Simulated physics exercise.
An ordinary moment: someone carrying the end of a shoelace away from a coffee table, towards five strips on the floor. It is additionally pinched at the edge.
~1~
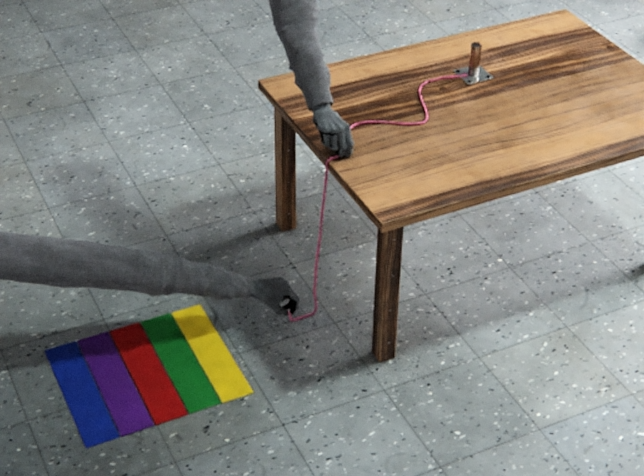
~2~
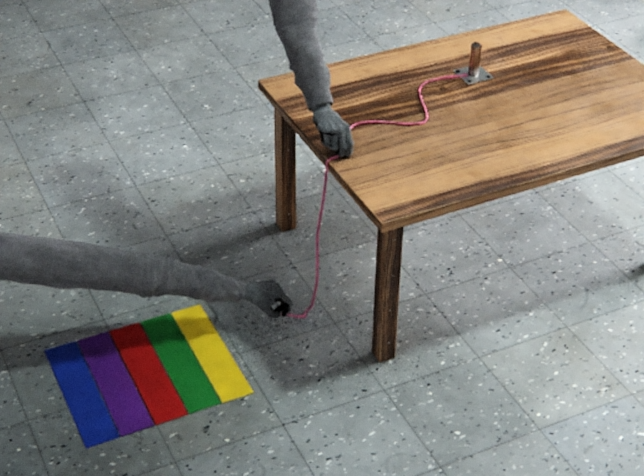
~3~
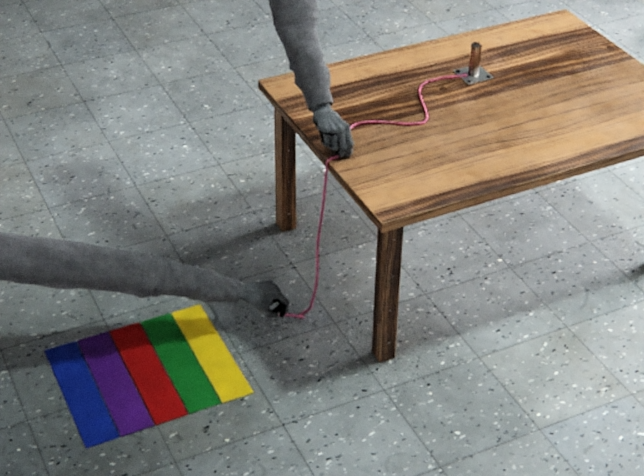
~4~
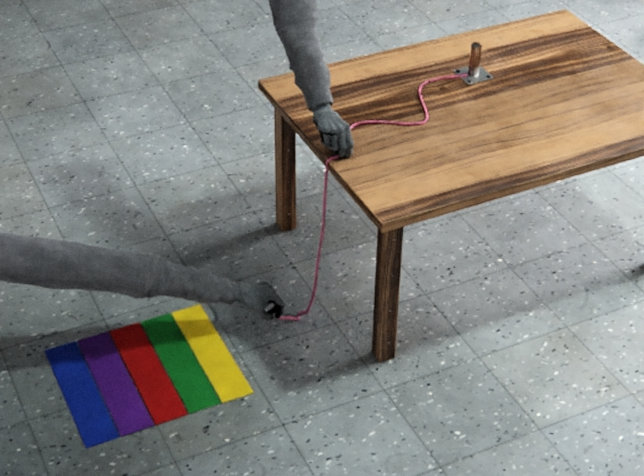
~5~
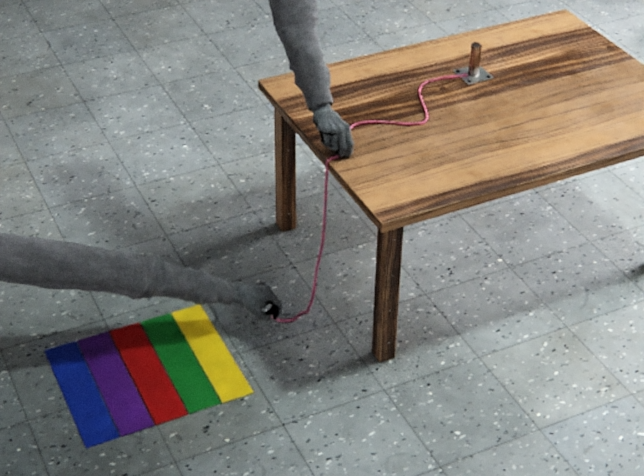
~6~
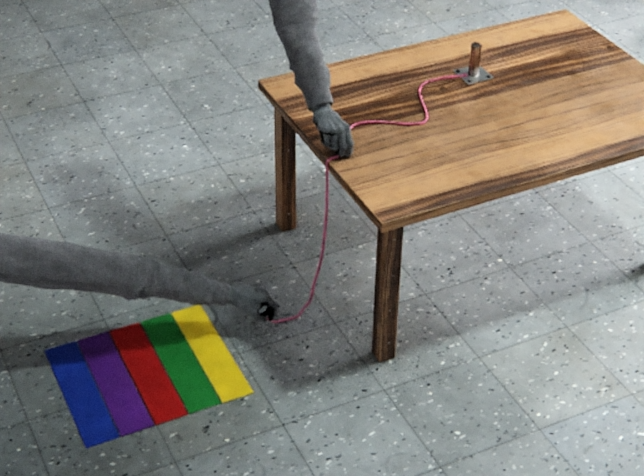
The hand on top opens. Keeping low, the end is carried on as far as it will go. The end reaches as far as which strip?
As far as the purple strip.
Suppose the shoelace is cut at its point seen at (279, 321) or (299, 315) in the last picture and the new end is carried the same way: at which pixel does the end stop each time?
Case by case: (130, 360), then (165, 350).
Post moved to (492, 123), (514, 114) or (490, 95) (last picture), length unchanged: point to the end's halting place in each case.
Somewhere near (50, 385), (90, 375) and (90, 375), in that order.
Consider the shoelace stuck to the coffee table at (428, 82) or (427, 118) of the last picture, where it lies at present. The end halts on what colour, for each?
The first place gives purple, the second gives red.
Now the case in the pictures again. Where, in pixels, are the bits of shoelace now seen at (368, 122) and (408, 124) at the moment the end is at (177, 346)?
You'll find the first mark at (343, 141) and the second mark at (372, 126).
Soon after, end near (177, 346); over green.
Then, end near (132, 360); over red.
At full stretch, end near (106, 368); over purple. It gets as far as the purple strip.
